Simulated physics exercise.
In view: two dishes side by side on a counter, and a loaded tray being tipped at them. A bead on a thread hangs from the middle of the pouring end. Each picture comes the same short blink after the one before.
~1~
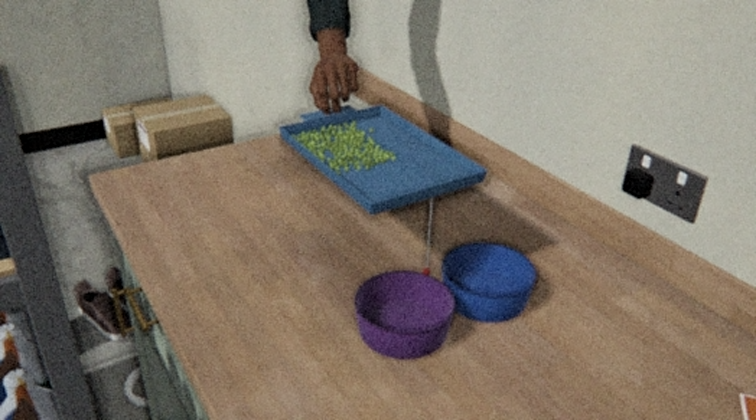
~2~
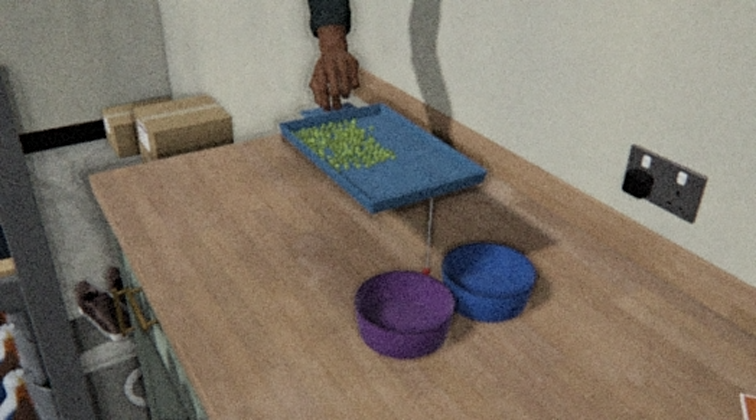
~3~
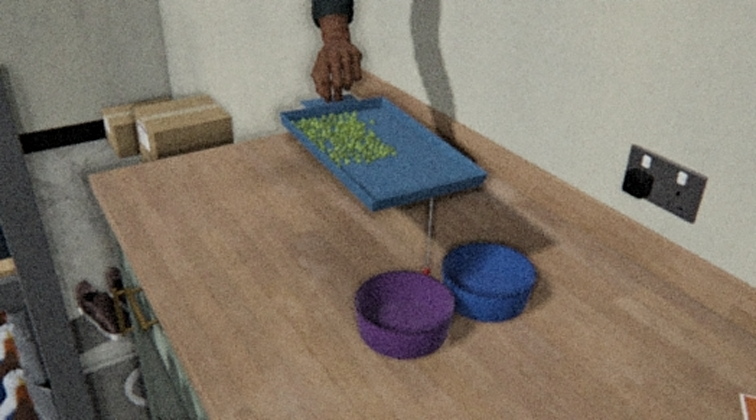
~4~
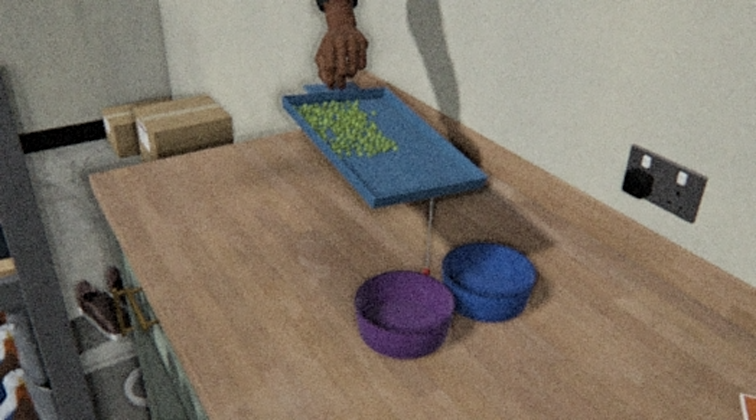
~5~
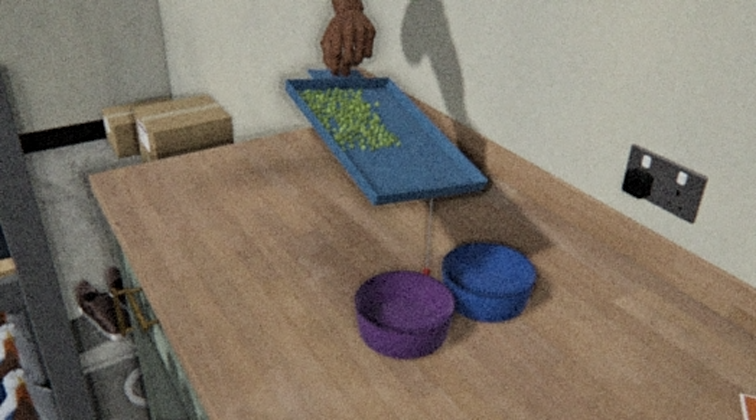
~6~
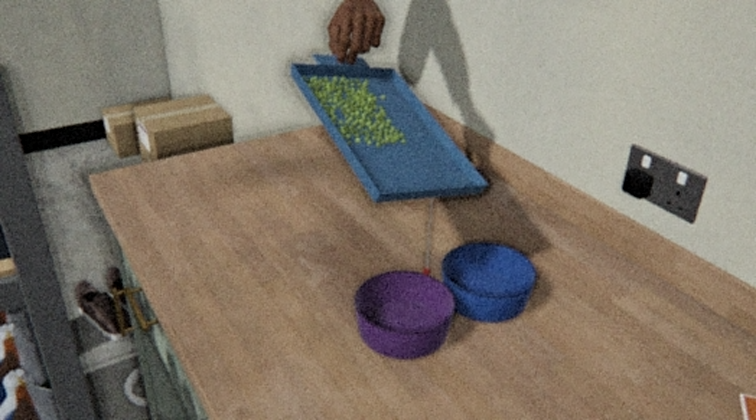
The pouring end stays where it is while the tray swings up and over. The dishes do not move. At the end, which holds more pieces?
The right one ends fuller.
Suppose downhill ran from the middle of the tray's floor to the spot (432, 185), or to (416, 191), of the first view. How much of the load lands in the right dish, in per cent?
Roughly 50 per cent, and 10 per cent.
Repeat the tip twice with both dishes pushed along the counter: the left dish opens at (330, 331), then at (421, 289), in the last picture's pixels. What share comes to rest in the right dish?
About 0 and 70 per cent.
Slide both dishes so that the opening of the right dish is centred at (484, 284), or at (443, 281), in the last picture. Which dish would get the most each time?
At the first place the right dish, at the second the dish on the right.
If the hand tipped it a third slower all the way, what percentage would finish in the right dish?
Near 100 %.
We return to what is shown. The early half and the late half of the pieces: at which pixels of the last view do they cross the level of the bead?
First near (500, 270), later near (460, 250).
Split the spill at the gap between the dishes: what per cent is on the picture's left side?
About 20 per cent.
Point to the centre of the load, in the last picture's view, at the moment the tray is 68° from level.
At about (475, 200).
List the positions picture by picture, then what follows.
Corners of the pouring end (372, 202) and (484, 170), level; middle of the load (345, 144), dried peas; left dish (433, 341); right dish (518, 305); bead on its thread (427, 272), in the first frame.
Corners of the pouring end (373, 201) and (484, 171), level; middle of the load (345, 142), in the second frame.
Corners of the pouring end (374, 199) and (485, 173), tipped barely, lowest at the right corner; middle of the load (345, 135), in the third frame.
Corners of the pouring end (376, 197) and (485, 176), tipped a little, lowest at the right corner; middle of the load (347, 125), in the fourth frame.
Corners of the pouring end (378, 194) and (485, 180), tipped clearly, lowest at the right corner; middle of the load (350, 115), in the fifth frame.
Corners of the pouring end (381, 192) and (485, 183), tipped clearly, lowest at the right corner; middle of the load (356, 107), roughly a quarter on the move; left dish (433, 341); right dish (518, 305), in the sixth frame.
Just after the last frame, tray tipped steeply; roughly two thirds on the tray; just a few in the right dish; roughly a third in the air.
A moment on, tray tipped past a quarter turn; roughly a quarter on the tray; roughly two thirds in the right dish; about a tenth outside both; just a few in the air.
Further on, tray tipped past a quarter turn; almost all in the right dish; about a tenth outside both.
When it is over, tray tipped past a quarter turn; not one in the left dish; almost all in the right dish; about a tenth outside both.
